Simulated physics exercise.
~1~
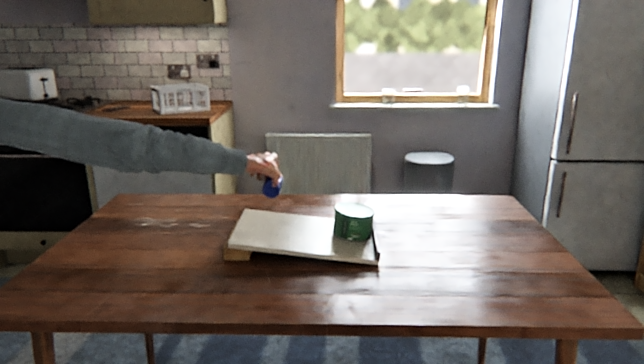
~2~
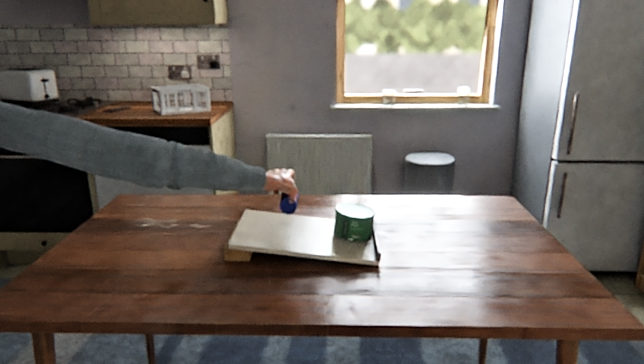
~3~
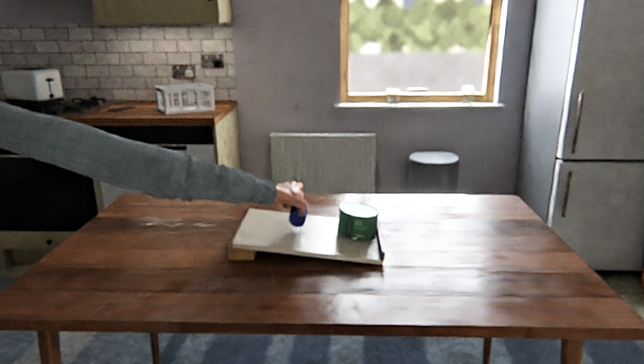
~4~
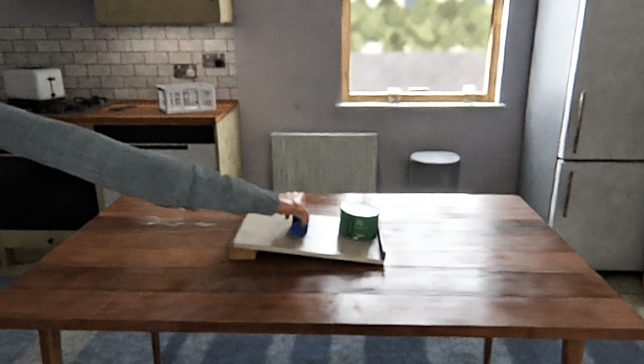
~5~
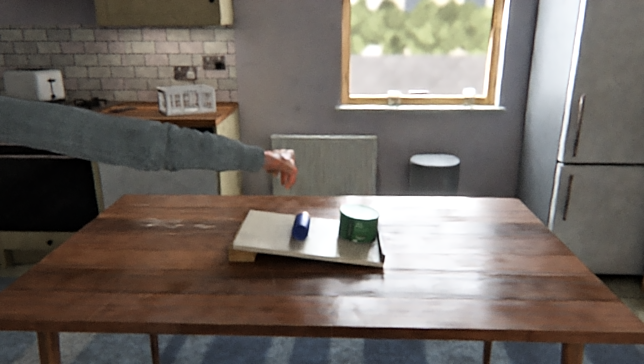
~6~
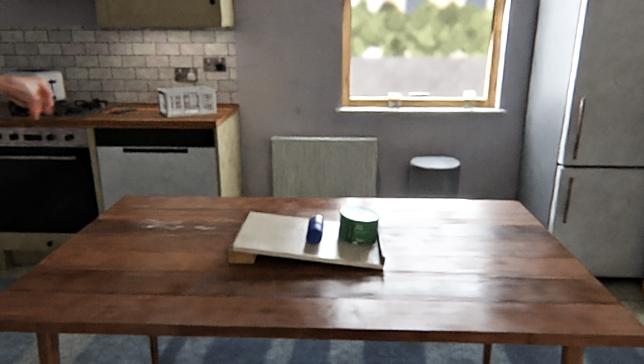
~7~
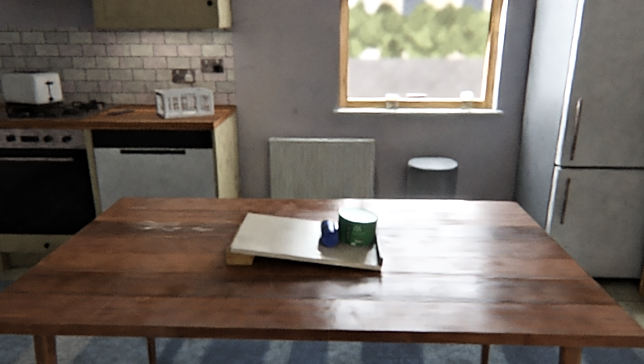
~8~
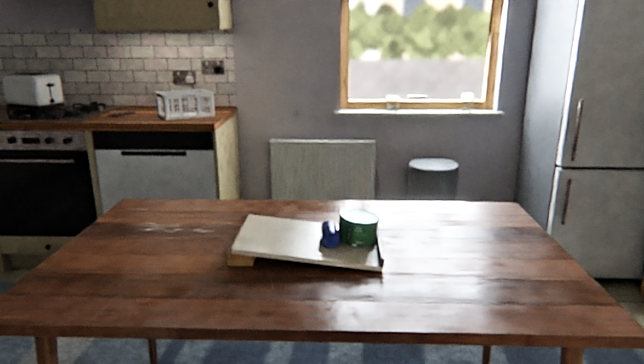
In a kitchen, a hand set a small blue shaker on its side on a tilted board on a wooden table, then let go and drew away; the shaker rolled down to the right and ended up beside the green tub, which stayed put.
